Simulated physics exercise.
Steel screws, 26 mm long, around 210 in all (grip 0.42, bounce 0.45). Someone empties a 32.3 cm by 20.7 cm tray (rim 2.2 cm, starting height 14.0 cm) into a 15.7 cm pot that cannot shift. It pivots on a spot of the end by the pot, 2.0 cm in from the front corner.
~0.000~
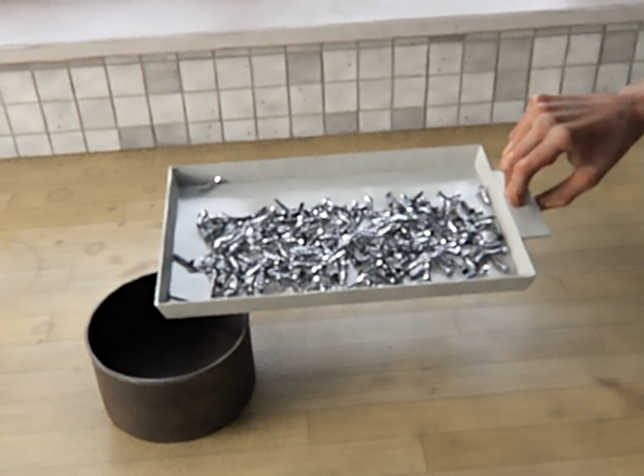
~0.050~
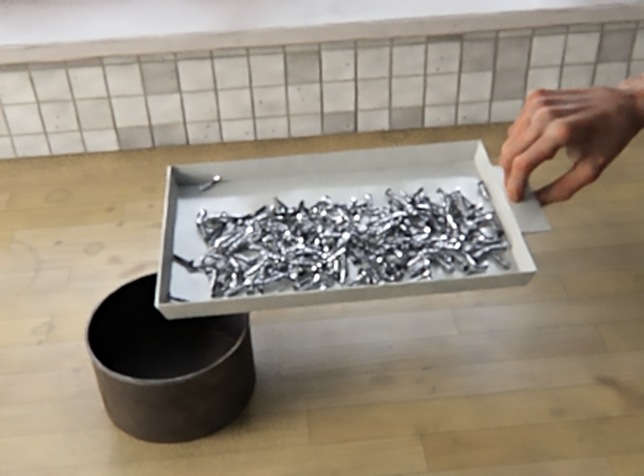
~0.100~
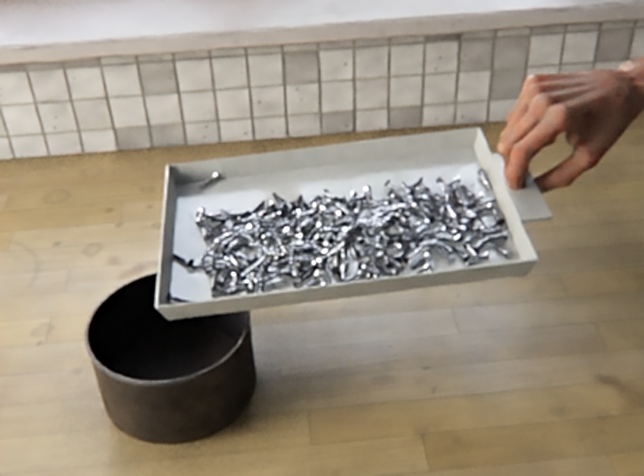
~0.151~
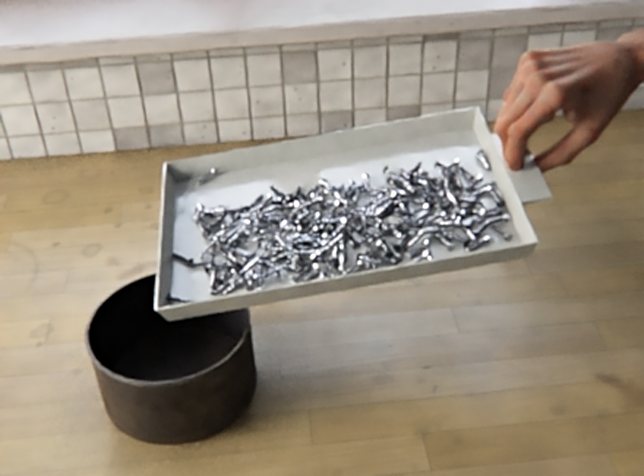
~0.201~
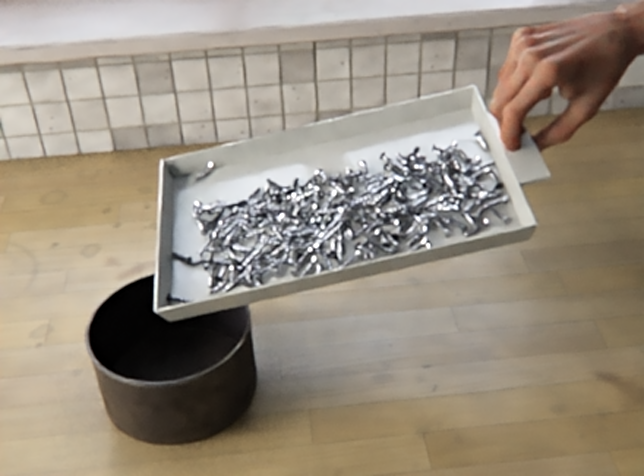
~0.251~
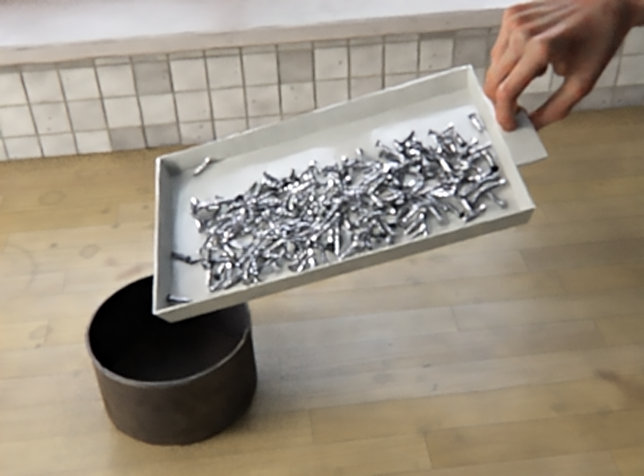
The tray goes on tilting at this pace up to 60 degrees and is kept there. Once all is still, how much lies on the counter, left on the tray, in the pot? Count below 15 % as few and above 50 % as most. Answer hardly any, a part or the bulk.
Counter a part, tray a part, pot a part.
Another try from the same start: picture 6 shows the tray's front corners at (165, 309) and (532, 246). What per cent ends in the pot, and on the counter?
Pot 5, counter 25.
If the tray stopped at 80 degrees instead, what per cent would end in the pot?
Then about 60 per cent.
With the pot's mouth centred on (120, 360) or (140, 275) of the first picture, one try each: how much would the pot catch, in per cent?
Some 65 and 10 per cent.
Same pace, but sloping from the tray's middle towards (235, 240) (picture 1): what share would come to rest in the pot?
Some 30 per cent.
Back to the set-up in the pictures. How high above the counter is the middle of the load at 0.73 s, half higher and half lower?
Roughly 20 cm.
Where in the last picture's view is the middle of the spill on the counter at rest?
At about (60, 466).
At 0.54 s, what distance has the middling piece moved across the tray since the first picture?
Roughly 3 cm.
After 0.54 s, tilt 37 degrees; the tray holds 100 %, the pot 0 %.
After 0.73 s, tilt 52 degrees; the tray holds 100 %, the pot 0 %.
After 1.04 s, tilt 60 degrees; the tray holds 45 %, the pot 20 %.
At rest (2.3 s), counter 30 %, tray 40 %, pot 35 %.
